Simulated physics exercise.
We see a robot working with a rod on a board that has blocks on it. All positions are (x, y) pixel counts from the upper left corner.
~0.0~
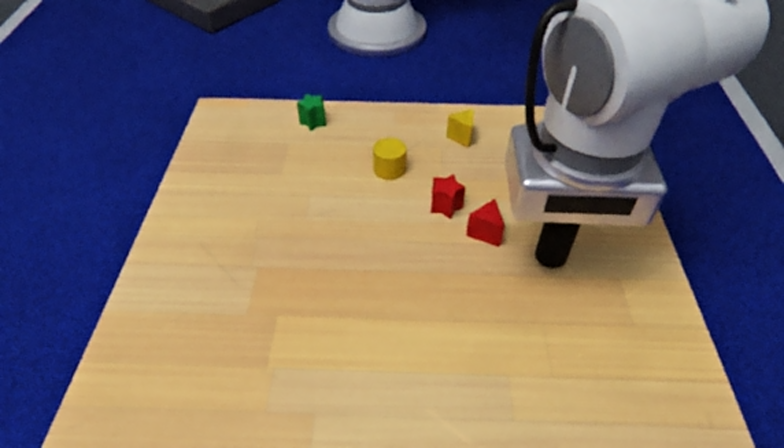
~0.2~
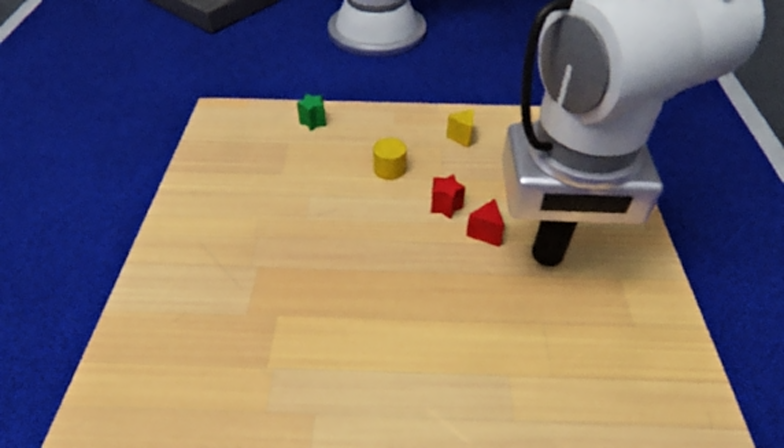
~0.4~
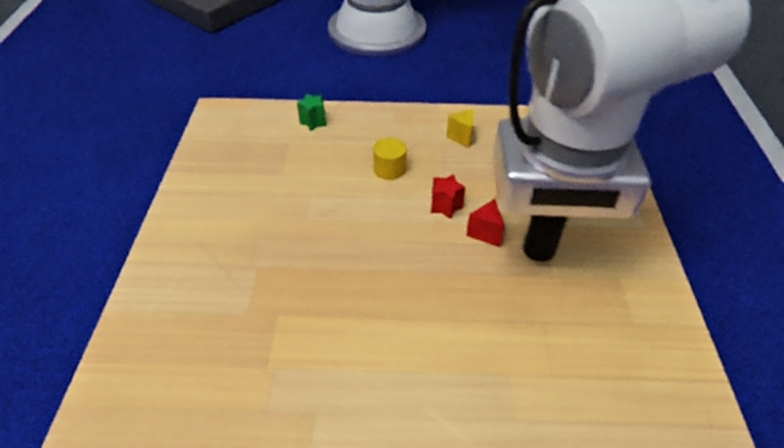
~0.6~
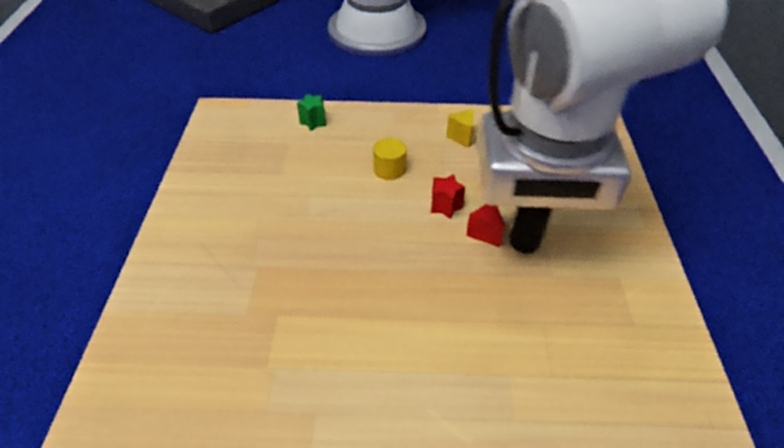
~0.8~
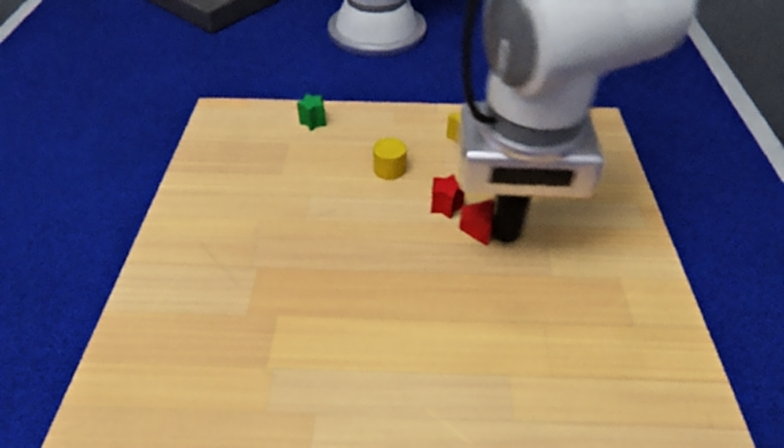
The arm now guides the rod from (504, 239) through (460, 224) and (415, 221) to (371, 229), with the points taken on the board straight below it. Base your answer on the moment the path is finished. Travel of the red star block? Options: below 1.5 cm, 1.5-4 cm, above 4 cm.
It will fall in the middle band, 1.5 to 4 cm.
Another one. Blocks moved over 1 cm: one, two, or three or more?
The way I see it, the answer is two.
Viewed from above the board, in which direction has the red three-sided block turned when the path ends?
It goes clockwise.
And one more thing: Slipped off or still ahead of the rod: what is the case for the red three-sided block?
The rod moves past it.
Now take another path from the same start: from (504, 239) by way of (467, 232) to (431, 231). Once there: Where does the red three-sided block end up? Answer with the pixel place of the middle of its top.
That would be at about pixel (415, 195).
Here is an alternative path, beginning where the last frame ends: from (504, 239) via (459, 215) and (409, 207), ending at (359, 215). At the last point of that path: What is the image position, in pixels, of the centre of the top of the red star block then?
The point I'd pick in the picture is (411, 163).
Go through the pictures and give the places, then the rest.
In the first frame, lower end of the rod at (551, 256), tops of blocks, yellow cylinder at (390, 148), red star block at (448, 185), red three-sided block at (490, 212).
In the second frame, rod at (548, 255), blocks as before.
In the third frame, rod at (539, 250), blocks as before.
In the fourth frame, rod at (525, 242), blocks as before.
In the fifth frame, rod at (505, 231), yellow cylinder at (390, 148), red star block at (448, 185), red three-sided block at (482, 209).
The first path, step by step. One third of the way, rod at (461, 216); red star block at (435, 176), turned 45° clockwise; red three-sided block at (439, 194), turned 15° clockwise.
Two thirds of the way, rod at (415, 213); red star block at (431, 172), turned 65° clockwise; red three-sided block at (400, 184), turned 55° clockwise.
At the end, rod at (371, 222); yellow cylinder not moved; red star block at (431, 172), turned 65° clockwise; red three-sided block at (397, 183), turned 65° clockwise.
